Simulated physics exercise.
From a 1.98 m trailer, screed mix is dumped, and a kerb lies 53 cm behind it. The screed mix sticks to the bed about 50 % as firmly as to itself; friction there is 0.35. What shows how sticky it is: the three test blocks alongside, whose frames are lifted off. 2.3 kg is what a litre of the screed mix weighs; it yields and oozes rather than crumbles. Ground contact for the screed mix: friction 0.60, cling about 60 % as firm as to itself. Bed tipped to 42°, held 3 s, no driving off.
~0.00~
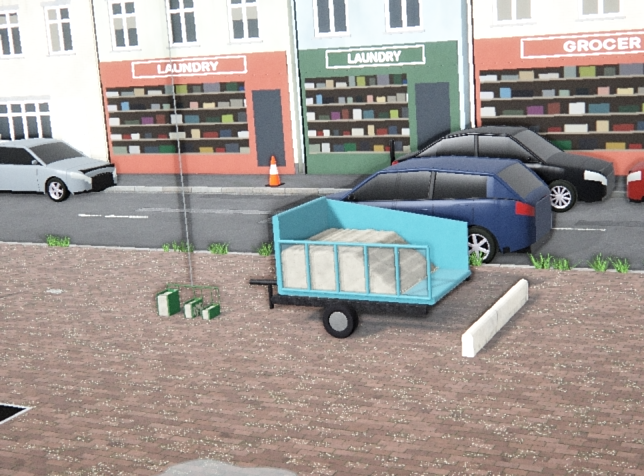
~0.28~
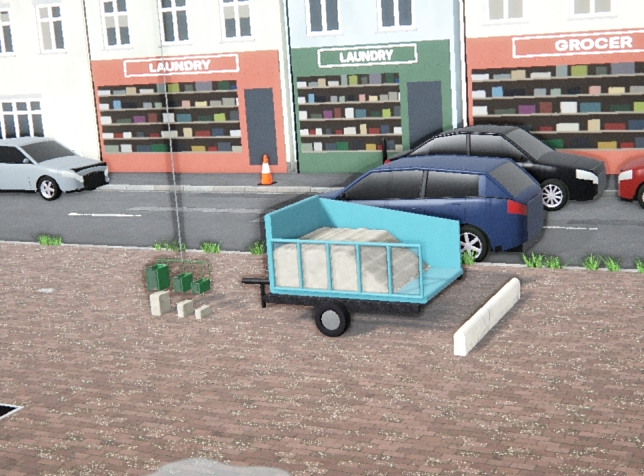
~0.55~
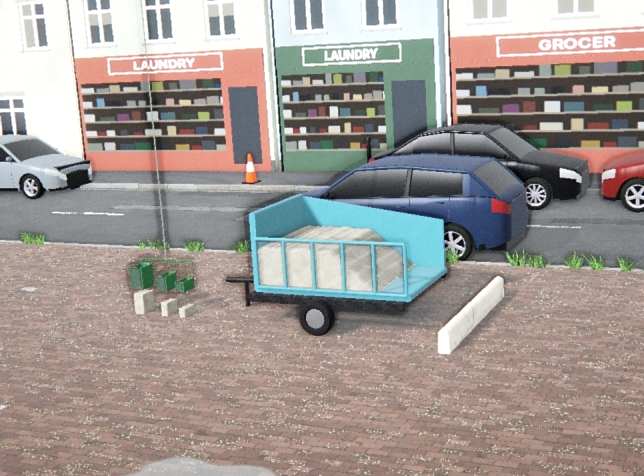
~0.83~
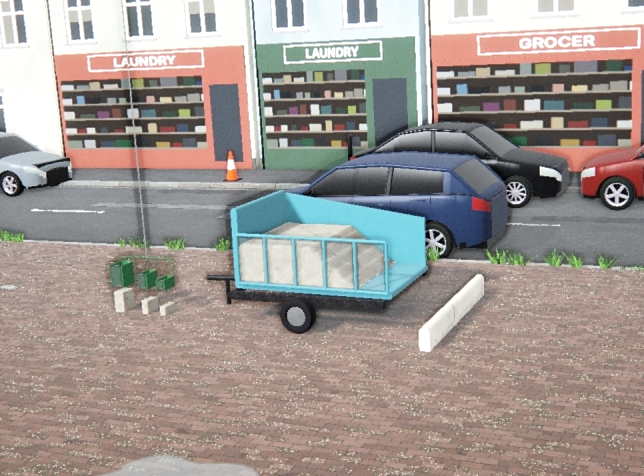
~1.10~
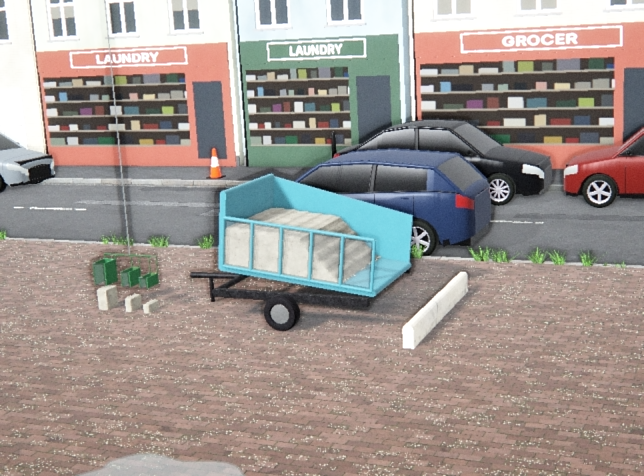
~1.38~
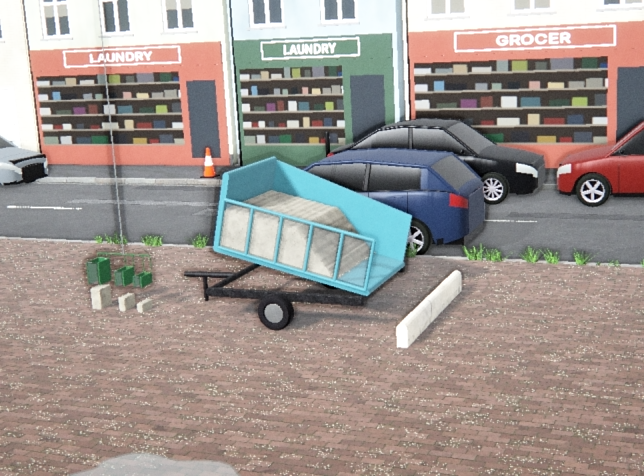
At the start, a blue trailer loaded with a pale grey mix stands level on brick paving, with a low kerb to its right. Green moulds lift off three small pale blocks at left as the view drifts right, and then the bed's left end rises into a modest tilt, the load still inside.
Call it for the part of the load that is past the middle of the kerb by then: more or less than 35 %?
Call: More.
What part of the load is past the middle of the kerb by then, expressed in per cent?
Roughly 45 percent.
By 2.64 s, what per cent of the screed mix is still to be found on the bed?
That share is about 90 %.
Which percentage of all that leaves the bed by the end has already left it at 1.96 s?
Around 0 out of 100.
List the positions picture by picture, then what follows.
The first frame shows top of the high end at (278, 219), tilt 0 degrees; foremost bit of the screed mix at (396, 293); block heights 28 cm, 18 cm, 12 cm (left to right).
The second frame shows top of the high end at (270, 218), tilt 0 degrees; foremost bit of the screed mix at (388, 292); block heights 28 cm, 18 cm, 12 cm (left to right).
The third frame shows top of the high end at (255, 216), tilt 0 degrees; foremost bit of the screed mix at (372, 291); block heights 28 cm, 18 cm, 12 cm (left to right).
The fourth frame shows top of the high end at (236, 212), tilt 1 degrees; foremost bit of the screed mix at (353, 288); block heights 28 cm, 18 cm, 12 cm (left to right).
The fifth frame shows top of the high end at (226, 195), tilt 6 degrees; foremost bit of the screed mix at (338, 284); block heights 28 cm, 18 cm, 12 cm (left to right).
The sixth frame shows top of the high end at (229, 177), tilt 13 degrees; foremost bit of the screed mix at (333, 279); block heights 28 cm, 18 cm, 12 cm (left to right).
After 1.96 s, the tilt is 27 degrees, all is on the bed and 0 % past the kerb's middle.
After 2.64 s, the tilt is 42 degrees, 91 % is on the bed and 0 % past the kerb's middle.
After 3.33 s, the tilt is 42 degrees, none is on the bed and 40 % past the kerb's middle.
After 4.01 s, the tilt is 42 degrees, none is on the bed and 43 % past the kerb's middle.
After 5.71 s, the tilt is 42 degrees, none is on the bed and 43 % past the kerb's middle.
